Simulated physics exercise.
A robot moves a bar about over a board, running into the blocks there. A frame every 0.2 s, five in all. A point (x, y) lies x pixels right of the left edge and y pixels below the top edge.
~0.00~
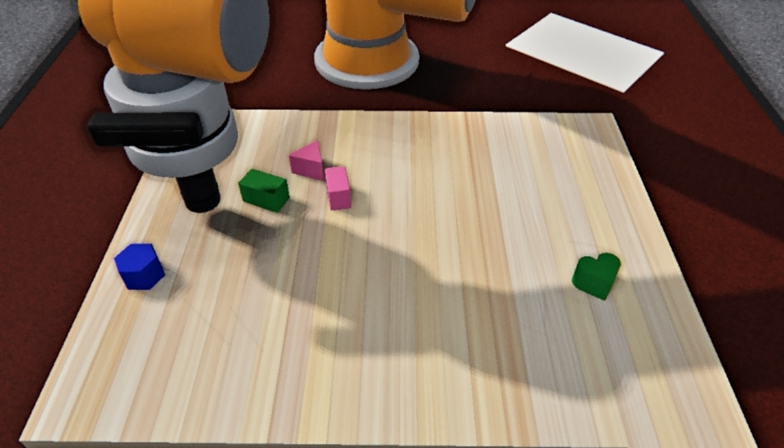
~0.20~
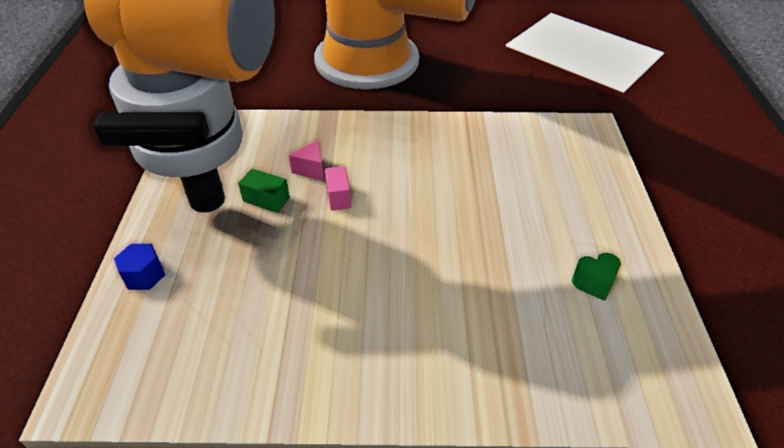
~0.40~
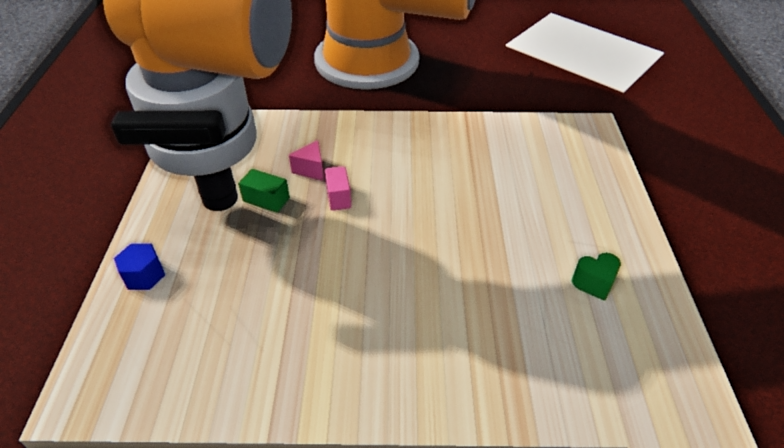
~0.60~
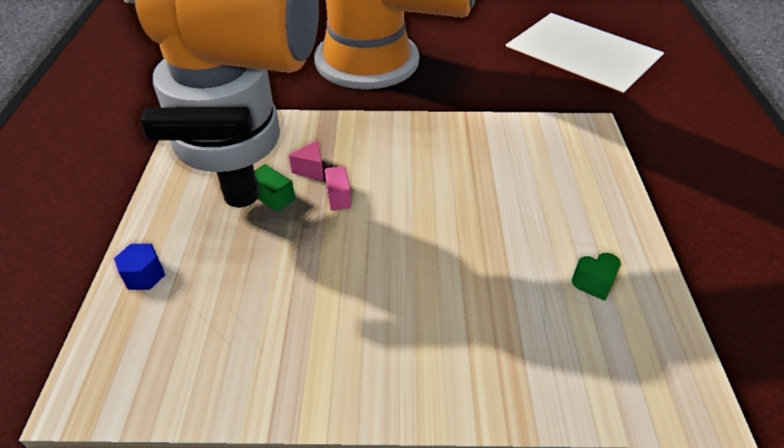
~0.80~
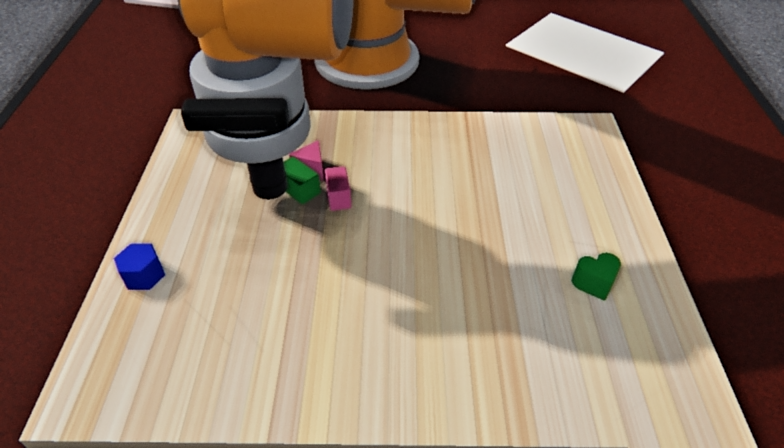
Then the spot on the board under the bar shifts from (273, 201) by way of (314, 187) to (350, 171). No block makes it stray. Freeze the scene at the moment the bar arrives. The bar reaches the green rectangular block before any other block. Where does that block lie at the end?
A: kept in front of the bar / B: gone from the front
Correct choice: A.
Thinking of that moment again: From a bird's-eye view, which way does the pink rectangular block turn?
It spins with the clock.
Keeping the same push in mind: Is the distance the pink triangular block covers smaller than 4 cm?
The answer is no.
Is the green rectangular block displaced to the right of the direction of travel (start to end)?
That would be a no.
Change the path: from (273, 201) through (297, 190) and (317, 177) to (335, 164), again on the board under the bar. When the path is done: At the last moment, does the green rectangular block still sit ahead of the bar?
Final answer: Yes.
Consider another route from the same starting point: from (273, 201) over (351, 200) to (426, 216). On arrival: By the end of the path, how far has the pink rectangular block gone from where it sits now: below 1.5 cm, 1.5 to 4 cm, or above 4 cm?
Over 4 cm.
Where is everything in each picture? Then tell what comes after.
In the first picture, bar's lower end at (204, 202); green rectangular block at (262, 180); pink triangular block at (309, 152); pink rectangular block at (337, 178).
In the second picture, bar at (208, 201); blocks still.
In the third picture, bar at (221, 200); blocks still.
In the fourth picture, bar at (242, 197); green rectangular block at (269, 177).
In the fifth picture, bar at (270, 189); green rectangular block at (296, 170); pink triangular block at (309, 152); pink rectangular block at (337, 178).
On the path given first. One third of the way, bar at (300, 180); green rectangular block at (323, 158), turned 20° anticlockwise; pink triangular block at (324, 142); pink rectangular block at (343, 177), turned 30° clockwise.
Two thirds of the way, bar at (326, 170); green rectangular block at (344, 147), turned 35° anticlockwise; pink triangular block at (339, 131); pink rectangular block at (345, 178), turned 45° clockwise.
At the end, bar at (350, 159); green rectangular block at (363, 133), turned 50° anticlockwise; pink triangular block at (350, 121), turned 25° anticlockwise; pink rectangular block at (347, 177), turned 50° clockwise.
